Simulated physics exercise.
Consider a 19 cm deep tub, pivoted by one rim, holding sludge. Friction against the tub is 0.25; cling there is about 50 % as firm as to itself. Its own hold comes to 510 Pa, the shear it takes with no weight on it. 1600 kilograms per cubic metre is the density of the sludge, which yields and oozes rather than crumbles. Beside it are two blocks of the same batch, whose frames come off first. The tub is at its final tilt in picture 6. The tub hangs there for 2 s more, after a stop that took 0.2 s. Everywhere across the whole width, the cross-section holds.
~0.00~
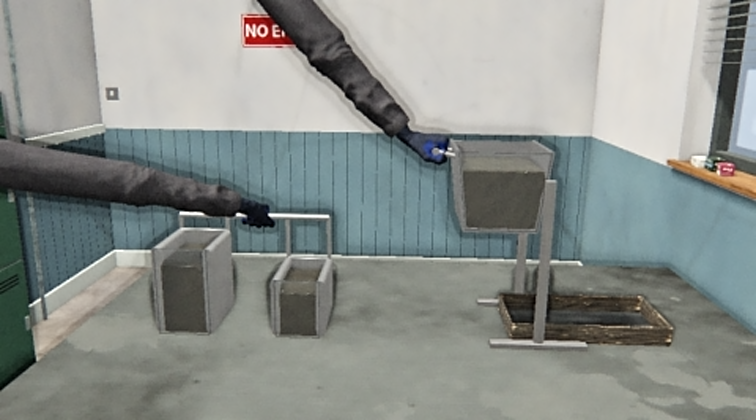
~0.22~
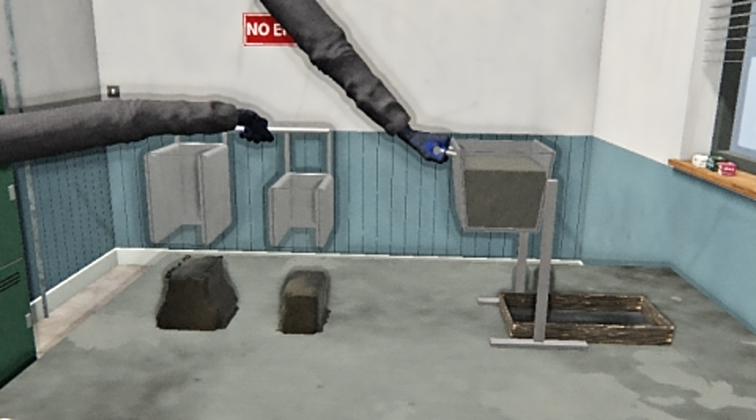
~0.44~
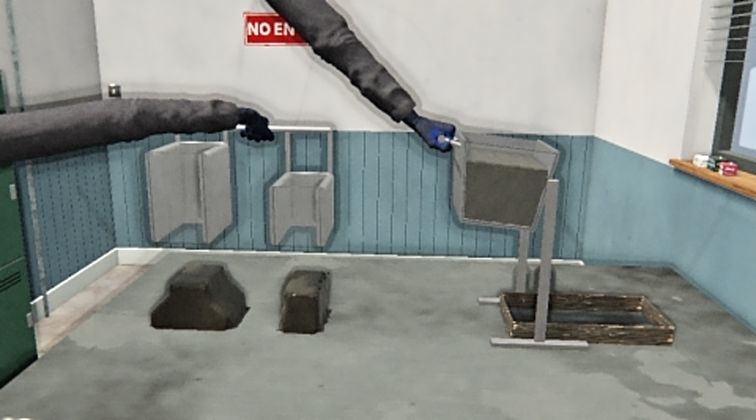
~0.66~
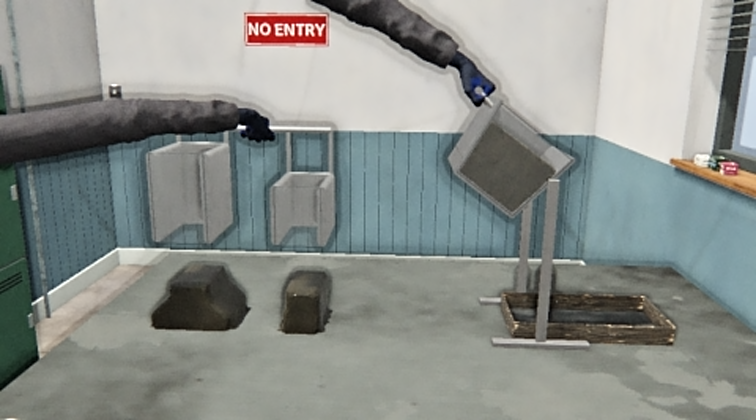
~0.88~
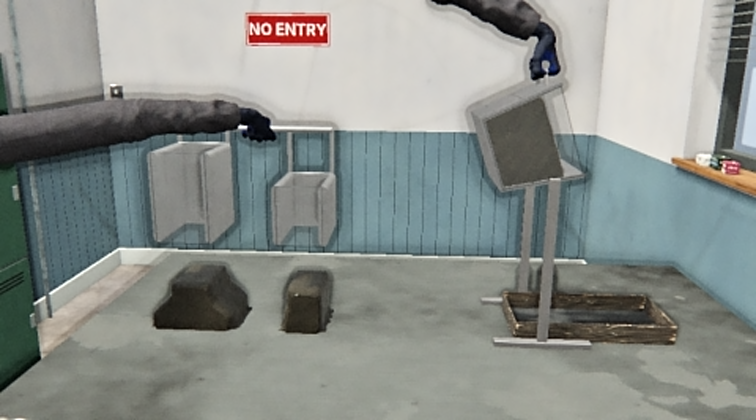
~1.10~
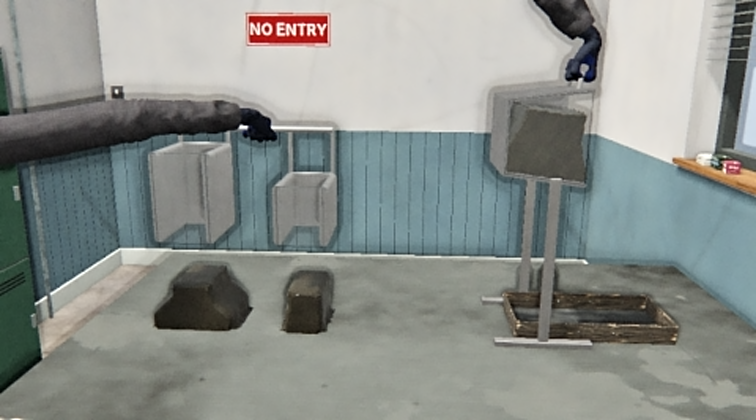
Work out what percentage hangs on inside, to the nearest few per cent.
Some 43 in every hundred.
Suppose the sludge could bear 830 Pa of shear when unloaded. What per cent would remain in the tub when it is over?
About 70 per cent.
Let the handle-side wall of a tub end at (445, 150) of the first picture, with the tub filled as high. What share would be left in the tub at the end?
In that case close to 35 %.
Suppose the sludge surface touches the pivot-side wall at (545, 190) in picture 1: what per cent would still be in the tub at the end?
About 75 %.
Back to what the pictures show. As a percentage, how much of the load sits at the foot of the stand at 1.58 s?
40 per cent.
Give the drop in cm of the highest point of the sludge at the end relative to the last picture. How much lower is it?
About 9 cm.
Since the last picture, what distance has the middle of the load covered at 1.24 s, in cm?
The distance comes to some 5 cm.
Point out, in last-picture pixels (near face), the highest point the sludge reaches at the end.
(544, 147).
After 1.24 s, the tub is at 90 degrees and holds 77 %.
After 1.41 s, the tub is at 90 degrees and holds 51 %.
After 1.58 s, the tub is at 90 degrees and holds 43 %.
After 1.75 s, the tub is at 90 degrees and holds 43 %.
After 3.10 s, the tub is at 90 degrees and holds 43 %.
